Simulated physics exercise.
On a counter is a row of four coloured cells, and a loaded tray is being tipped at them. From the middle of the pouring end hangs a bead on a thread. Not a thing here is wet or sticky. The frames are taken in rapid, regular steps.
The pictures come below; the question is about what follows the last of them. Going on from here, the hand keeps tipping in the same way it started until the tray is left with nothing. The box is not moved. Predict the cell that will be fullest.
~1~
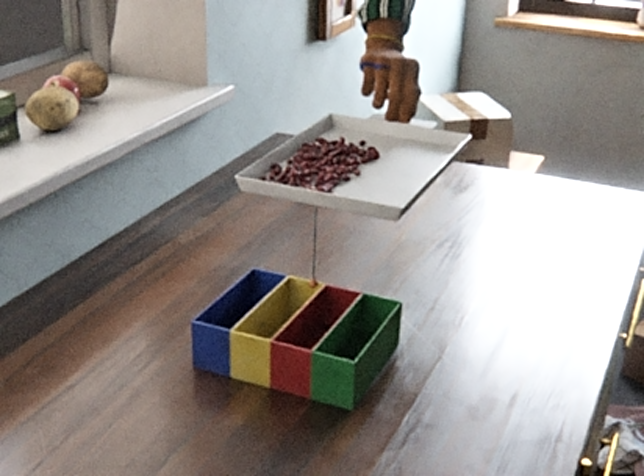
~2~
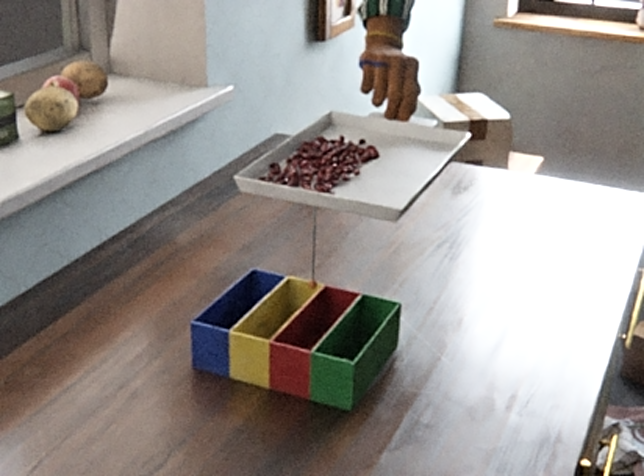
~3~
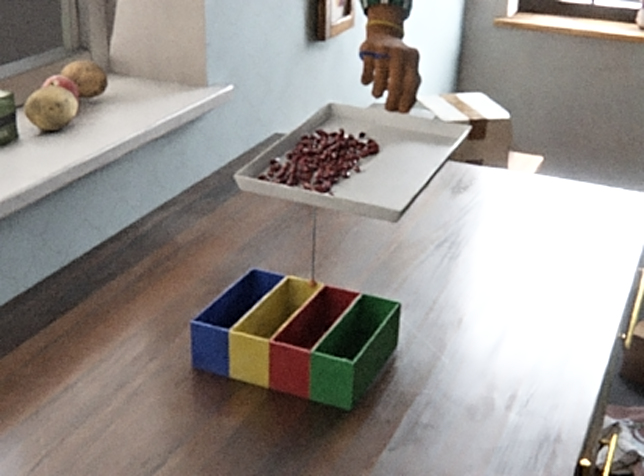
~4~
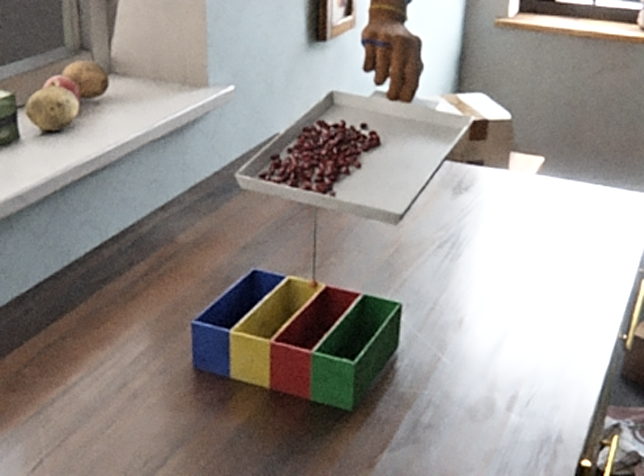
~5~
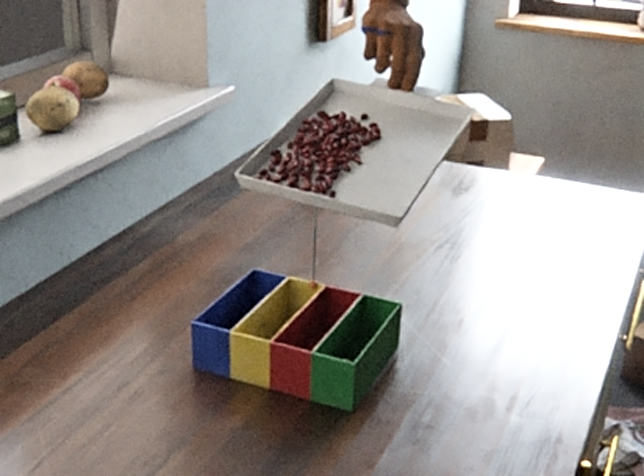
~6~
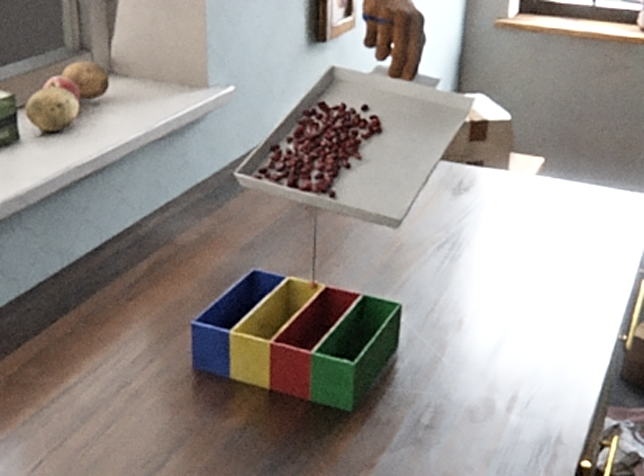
I would say the green cell.
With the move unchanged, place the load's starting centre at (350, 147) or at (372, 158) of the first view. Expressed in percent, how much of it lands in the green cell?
Close to 50 %, followed by close to 50 %.
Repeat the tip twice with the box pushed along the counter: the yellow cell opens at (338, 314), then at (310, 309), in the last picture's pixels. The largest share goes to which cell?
That red cell, then the green one.
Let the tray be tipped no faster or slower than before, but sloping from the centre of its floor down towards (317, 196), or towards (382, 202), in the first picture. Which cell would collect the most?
One: The blue one. Two: That green cell.
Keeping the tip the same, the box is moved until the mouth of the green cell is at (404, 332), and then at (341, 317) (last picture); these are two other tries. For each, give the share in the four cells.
About 100 per cent, then about 40 per cent.
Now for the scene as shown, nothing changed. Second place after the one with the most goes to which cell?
The runner-up: That red cell.
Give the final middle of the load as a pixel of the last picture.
(354, 368).
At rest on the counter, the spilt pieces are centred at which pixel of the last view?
(448, 399), roughly.
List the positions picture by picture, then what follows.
In the first picture, corners of the pouring end (242, 176) and (398, 205), level; middle of the load (324, 163), kidney beans; bead on its thread (314, 284); blue cell (212, 344); yellow cell (251, 354); red cell (291, 365); green cell (333, 376).
In the second picture, corners of the pouring end (241, 176) and (398, 206), level; middle of the load (324, 163).
In the third picture, corners of the pouring end (241, 174) and (397, 207), tipped barely, lowest at the right corner; middle of the load (323, 159).
In the fourth picture, corners of the pouring end (242, 174) and (398, 210), tipped a little, lowest at the right corner; middle of the load (325, 154).
In the fifth picture, corners of the pouring end (241, 173) and (398, 213), tipped a little, lowest at the right corner; middle of the load (325, 149).
In the sixth picture, corners of the pouring end (241, 172) and (398, 215), tipped clearly, lowest at the right corner; middle of the load (325, 144); blue cell (211, 345); yellow cell (250, 356); red cell (291, 366); green cell (332, 377).
Just after the last frame, tray tipped steeply; almost all on the tray; just a few in the green cell; about a tenth falling or outside the box.
A moment on, tray tipped right over; roughly a quarter on the tray; roughly a quarter in the green cell; about a tenth in the red cell; about a tenth in the yellow cell; just a few in the blue cell; roughly a third falling or outside the box.
Further on, tray tipped past a quarter turn; roughly half in the green cell; roughly a quarter in the red cell; about a tenth in the yellow cell; just a few in the blue cell; roughly a quarter falling or outside the box.
When it is over, tray tipped past a quarter turn; roughly half in the green cell; roughly a quarter in the red cell; about a tenth in the yellow cell; just a few in the blue cell; roughly a quarter outside the box.
